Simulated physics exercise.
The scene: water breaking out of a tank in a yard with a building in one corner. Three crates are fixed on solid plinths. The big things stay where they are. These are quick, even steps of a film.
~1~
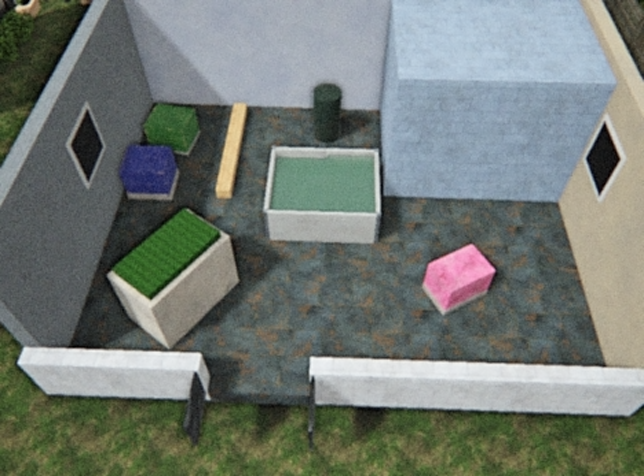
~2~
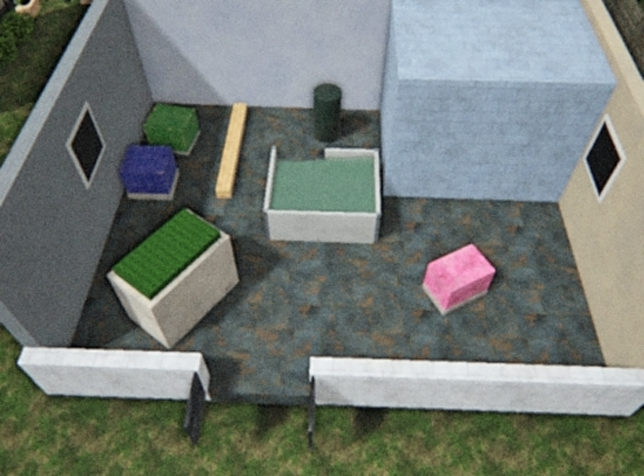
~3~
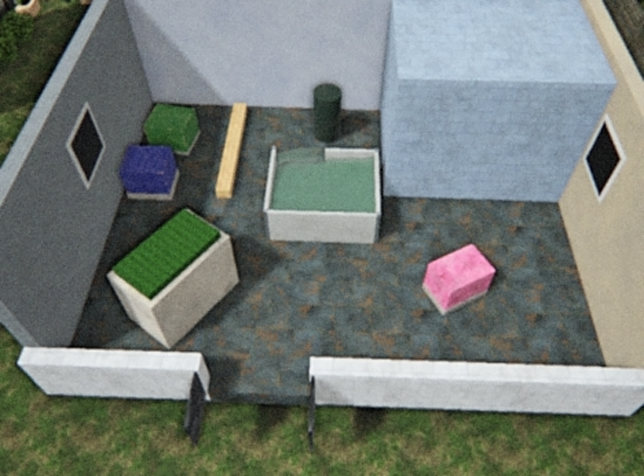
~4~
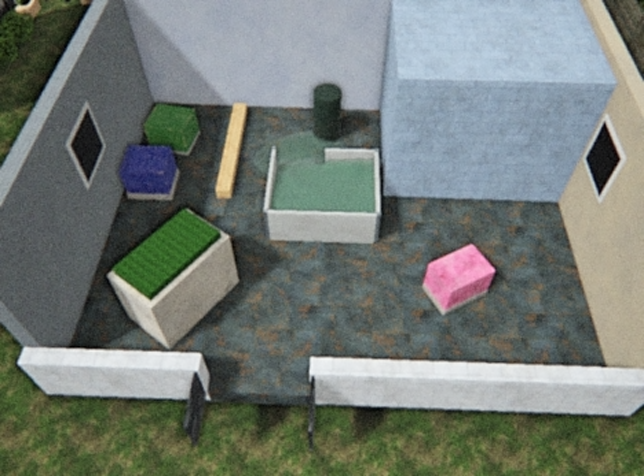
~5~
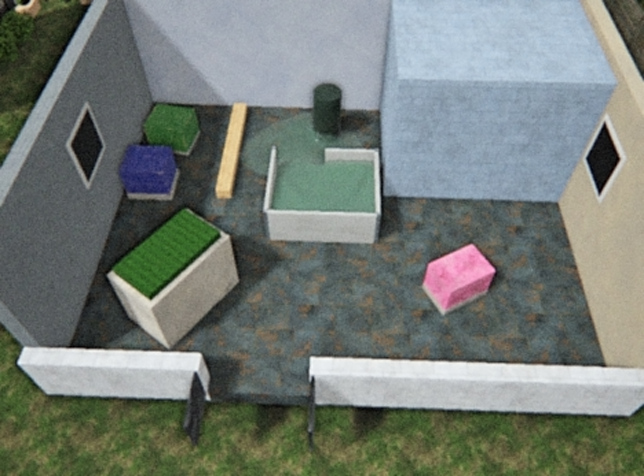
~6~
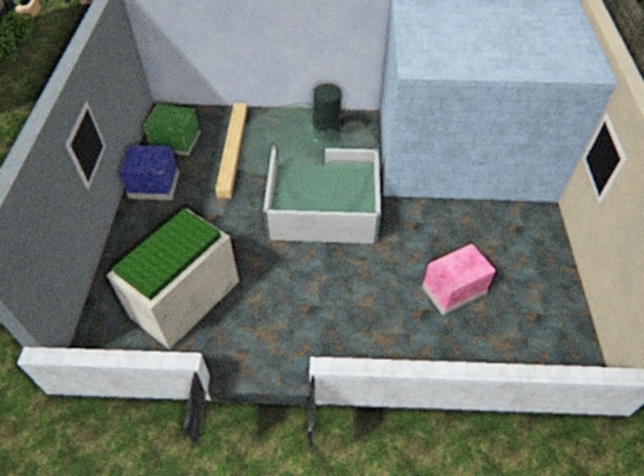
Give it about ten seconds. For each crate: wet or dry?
In the end: The pink crate stays dry; the blue crate stays dry; the green crate gets wet.
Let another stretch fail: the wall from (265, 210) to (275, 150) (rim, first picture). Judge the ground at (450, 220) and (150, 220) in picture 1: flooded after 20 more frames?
One after the other: Not flooded, wet.
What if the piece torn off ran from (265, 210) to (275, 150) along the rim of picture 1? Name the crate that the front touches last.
The one in pink.
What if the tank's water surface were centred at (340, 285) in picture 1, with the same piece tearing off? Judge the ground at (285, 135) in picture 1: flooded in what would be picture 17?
Verdict: Covered.
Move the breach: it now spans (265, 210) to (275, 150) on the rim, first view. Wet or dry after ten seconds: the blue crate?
Then: Blue crate is soaked.
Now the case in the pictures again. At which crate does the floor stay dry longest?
It is the pink one.
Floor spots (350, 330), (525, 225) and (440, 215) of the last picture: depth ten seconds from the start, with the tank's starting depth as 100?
In turn 2, 0 and 0 in a hundred.
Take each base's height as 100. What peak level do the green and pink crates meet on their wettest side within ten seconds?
Roughly 240 per cent, then 50 per cent.
A moment on, water covers 15 % of the floor; the pink crate not reached, the blue crate not reached, the green crate not reached.
Next, water covers 20 % of the floor; the pink crate not reached, the blue crate not reached, the green crate water round its plinth.
Then, water covers 30 % of the floor; the pink crate not reached, the blue crate water round its plinth, the green crate water round its plinth.
Later, water covers 45 % of the floor; the pink crate water round its plinth, the blue crate water round its plinth, the green crate water round its plinth.
In the end, water covers 65 % of the floor; the pink crate stayed above the water, the blue crate stayed above the water, the green crate was topped.
